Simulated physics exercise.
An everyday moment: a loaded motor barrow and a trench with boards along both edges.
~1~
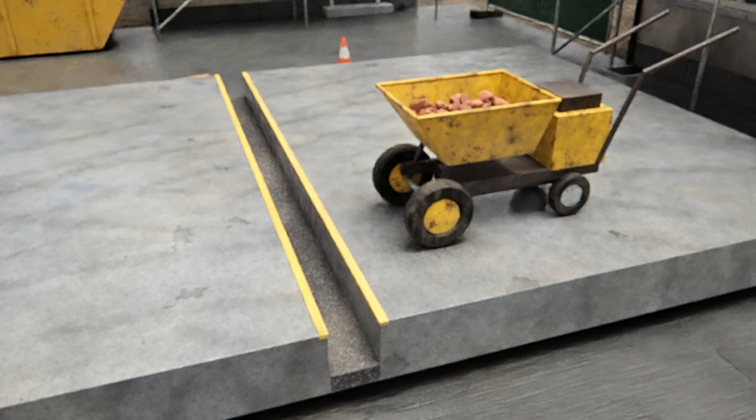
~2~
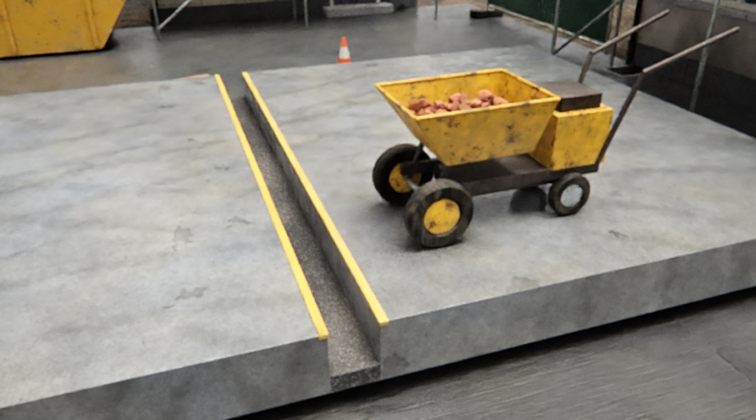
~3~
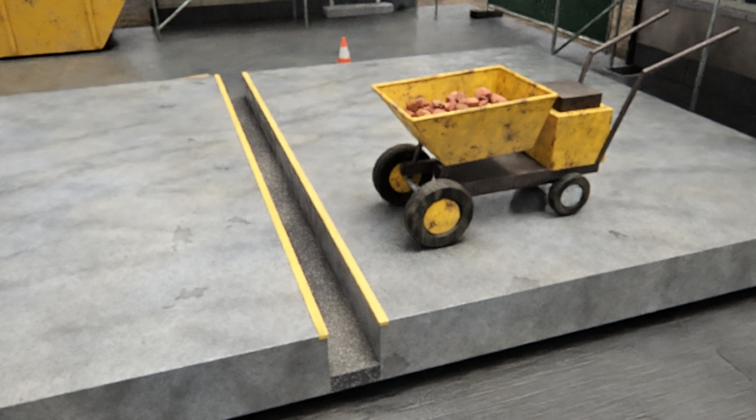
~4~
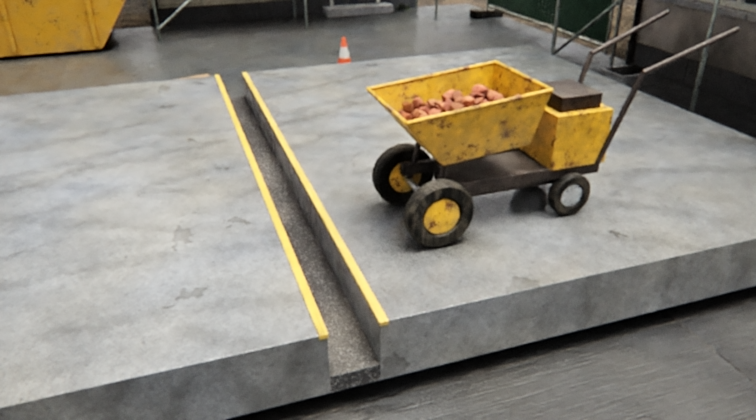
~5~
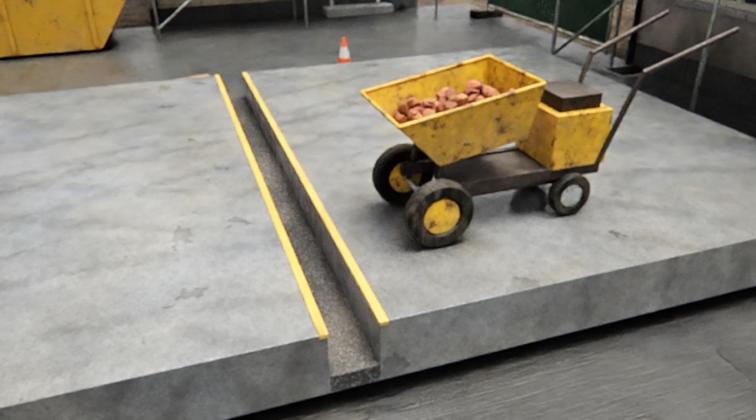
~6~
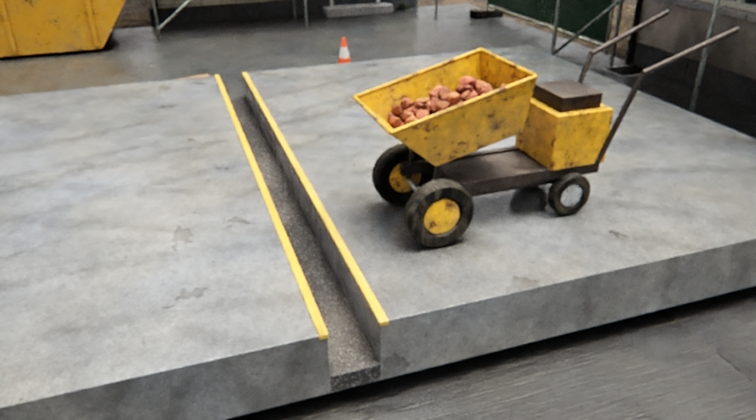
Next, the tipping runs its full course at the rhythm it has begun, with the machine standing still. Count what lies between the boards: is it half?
Between the edges lies the larger part of the load.
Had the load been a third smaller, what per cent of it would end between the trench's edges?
About 80 per cent.
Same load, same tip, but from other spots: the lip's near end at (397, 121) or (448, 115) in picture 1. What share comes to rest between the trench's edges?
First some 30, then 90 per cent.
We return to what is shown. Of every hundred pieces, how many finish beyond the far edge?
Roughly 25 in a hundred.
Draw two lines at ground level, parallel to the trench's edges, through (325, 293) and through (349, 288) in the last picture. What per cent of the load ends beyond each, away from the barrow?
First some 50, then 90 per cent.
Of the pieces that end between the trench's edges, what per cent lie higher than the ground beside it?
Close to 0 per cent.
Soon, skip tipped steeply; all in the skip.
A while on, skip tipped right over; most in the skip; a small part in or heaped over the trench; a stray few beyond it; a stray few falling.
Towards the end, skip tipped right over; a small part in the skip; about two thirds in or heaped over the trench; about a quarter beyond it.
Finally, skip tipped right over; most in or heaped over the trench; about a quarter beyond it.
